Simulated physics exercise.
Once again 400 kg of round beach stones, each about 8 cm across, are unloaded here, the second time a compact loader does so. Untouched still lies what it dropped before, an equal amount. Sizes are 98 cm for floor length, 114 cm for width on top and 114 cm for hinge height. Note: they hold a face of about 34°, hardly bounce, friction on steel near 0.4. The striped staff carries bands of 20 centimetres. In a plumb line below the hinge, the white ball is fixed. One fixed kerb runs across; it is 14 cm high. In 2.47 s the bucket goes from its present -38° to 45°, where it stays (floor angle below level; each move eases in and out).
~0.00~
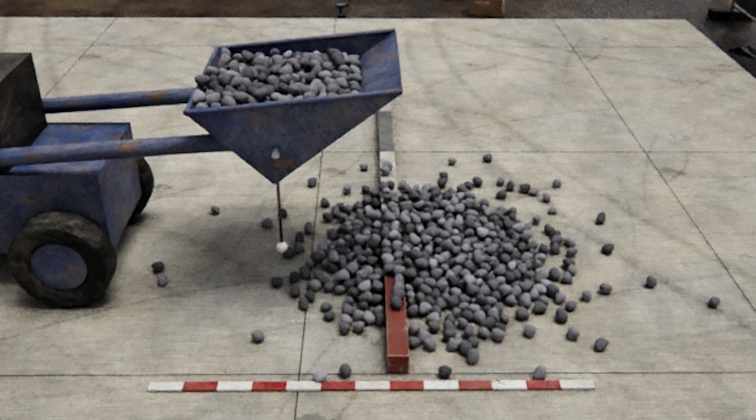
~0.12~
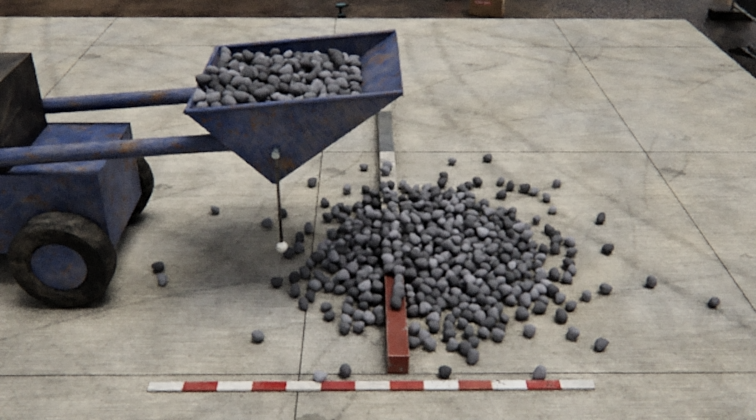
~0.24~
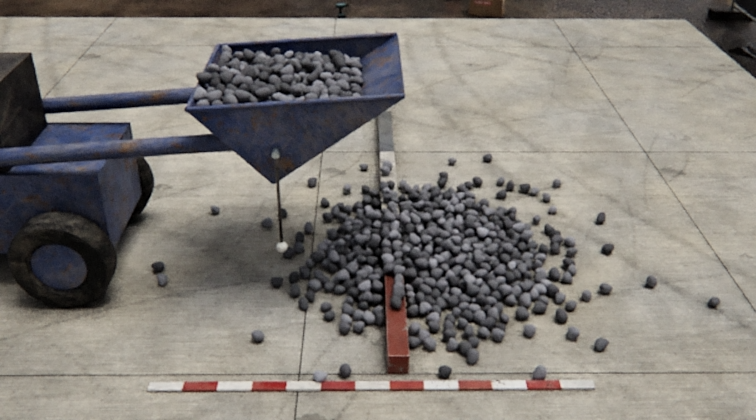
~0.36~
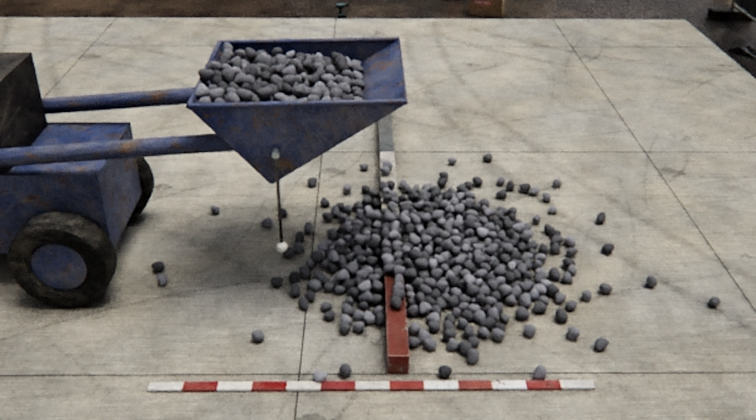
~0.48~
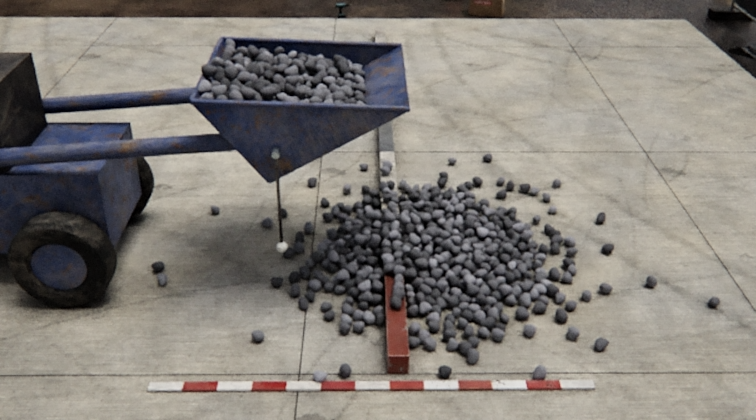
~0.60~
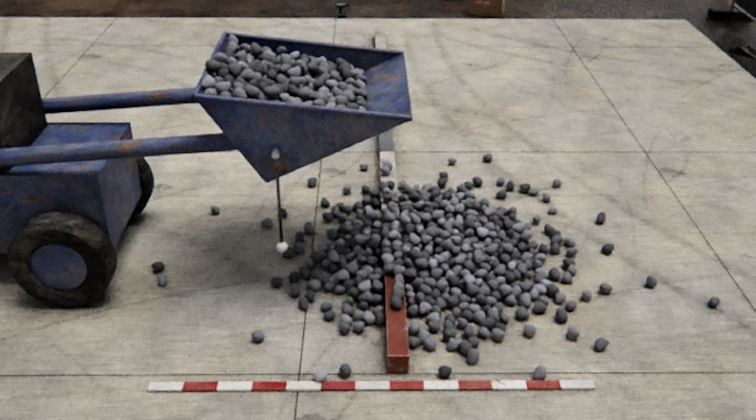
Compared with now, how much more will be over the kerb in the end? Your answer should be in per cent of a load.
Close to 69 parts in a hundred.
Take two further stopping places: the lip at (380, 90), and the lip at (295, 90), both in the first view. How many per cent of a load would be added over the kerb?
45 %, then 0 %.
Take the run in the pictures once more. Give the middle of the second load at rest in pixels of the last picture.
Their centre ends up near (424, 236).
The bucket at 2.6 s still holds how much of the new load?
0 % still inside.
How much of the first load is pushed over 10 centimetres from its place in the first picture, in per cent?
Near 15 per cent, I reckon.
After 1.9 s the floor is at 32°; in per cent of one load, 82 in the bucket, 40 on this side of the kerb, 78 over the kerb; the foremost stones are at (607, 249).
After 2.6 s the floor is at 45°; in per cent of one load, 0 in the bucket, 65 on this side of the kerb, 135 over the kerb; the foremost stones are at (607, 249).
After 2.9 s the floor is at 45°; in per cent of one load, 0 in the bucket, 62 on this side of the kerb, 138 over the kerb; the foremost stones are at (607, 246).
After 5.5 s the floor is at 45°; in per cent of one load, 0 in the bucket, 62 on this side of the kerb, 138 over the kerb; the foremost stones are at (610, 244). Net gain over the kerb, 69.
